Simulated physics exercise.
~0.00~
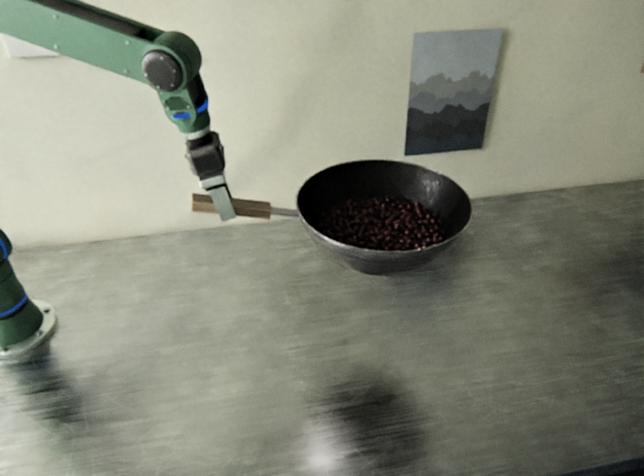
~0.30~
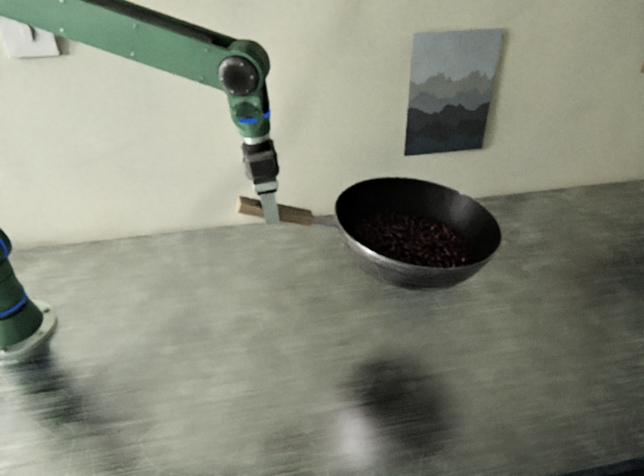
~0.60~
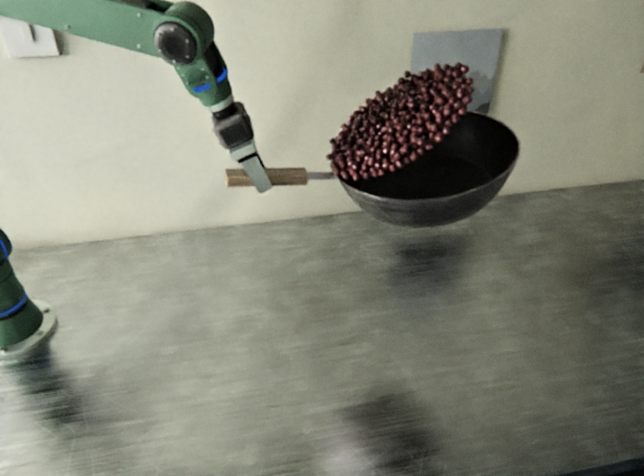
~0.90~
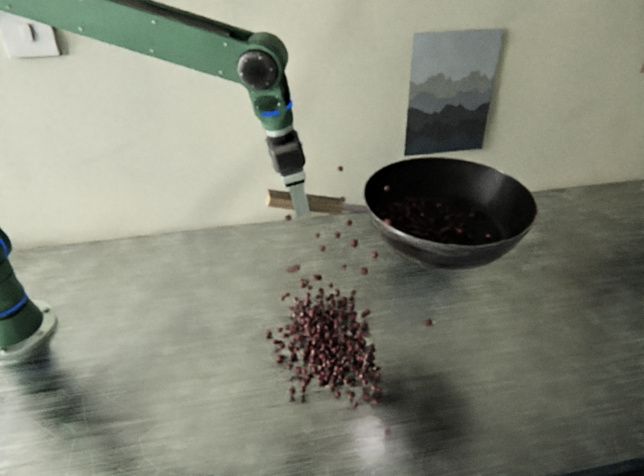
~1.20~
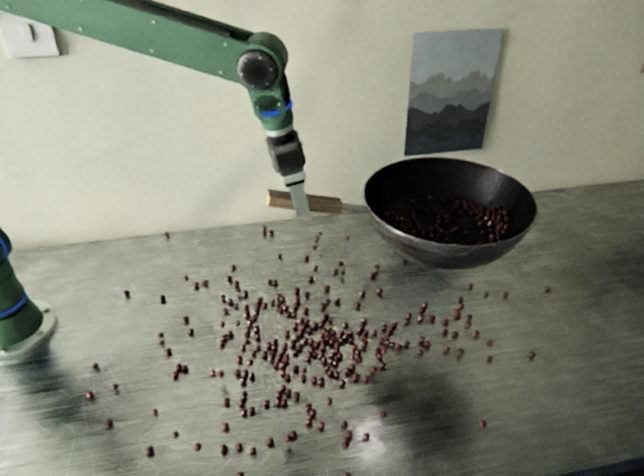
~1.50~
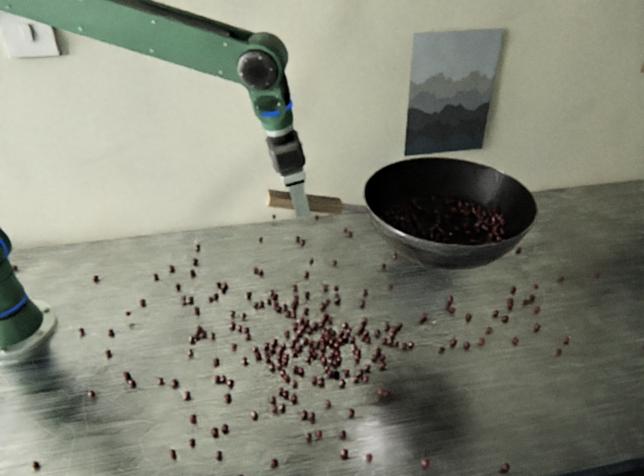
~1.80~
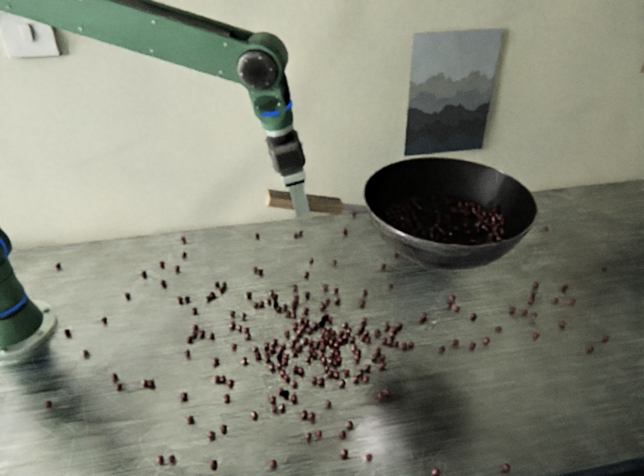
A green robot arm holding a dark frying pan of reddish-brown beads moved it right, then jerked it back and up, tossing the beads into the air. Many missed the pan and scattered across the table, while some stayed inside it.
